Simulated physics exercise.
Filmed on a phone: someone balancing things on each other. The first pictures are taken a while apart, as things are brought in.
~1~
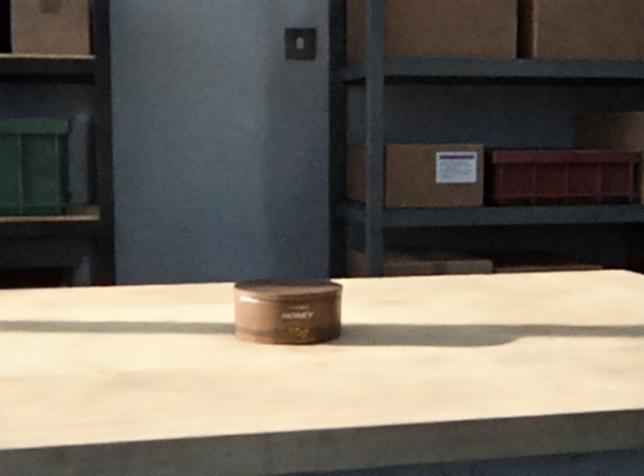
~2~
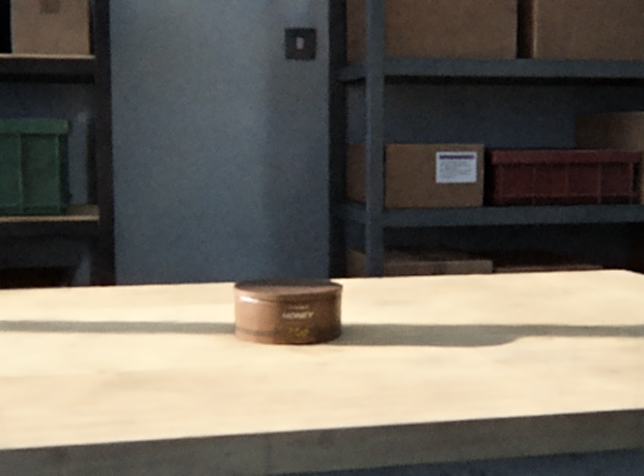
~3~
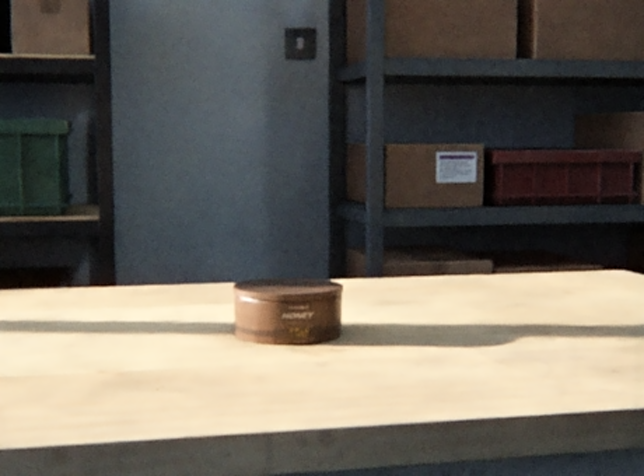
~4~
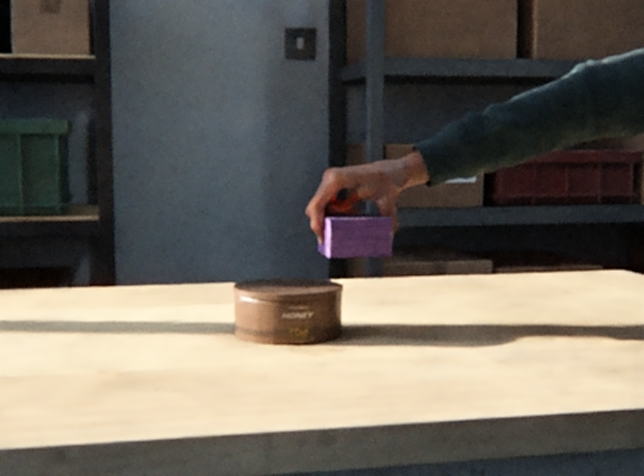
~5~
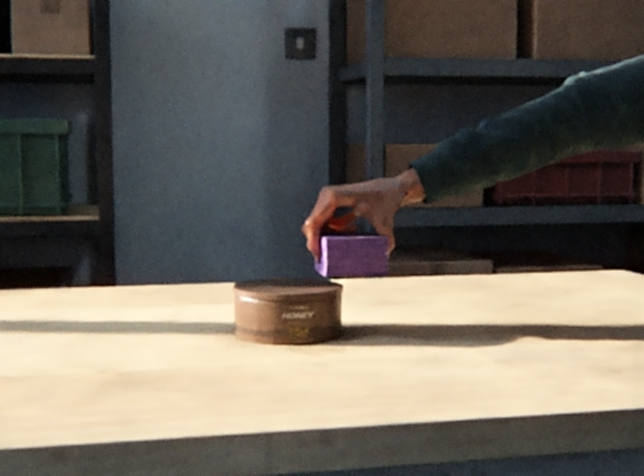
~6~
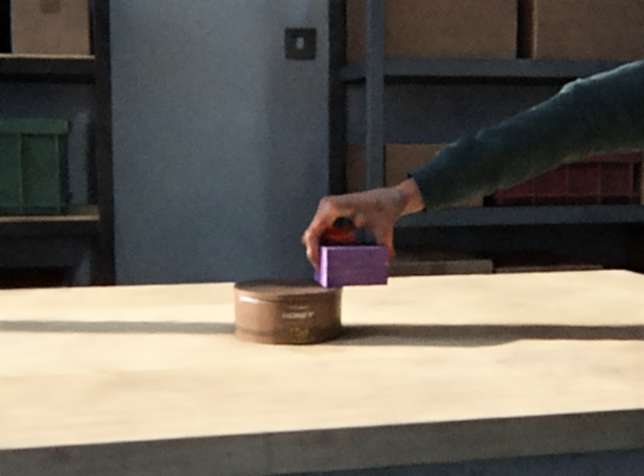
A hand brings a small purple block in and lowers it to the brown tub's right edge.
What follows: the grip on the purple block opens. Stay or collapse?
Outcome: The pile comes apart.
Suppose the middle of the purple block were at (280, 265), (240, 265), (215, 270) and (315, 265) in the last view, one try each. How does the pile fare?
First, it stays up; second, it holds; third, it gives way; fourth, it holds.
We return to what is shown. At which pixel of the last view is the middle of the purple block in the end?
Around (425, 309).
Then, 0.30 s later than the last frame, purple block now fallen.
Then, 0.40 s later than the last frame, things are still on the move.
Then, 0.50 s later than the last frame, as before.
When it is over, fallen, purple block; brown tub as before. End places, in pixels of the last picture, purple block near (425, 309). The pile gives way.
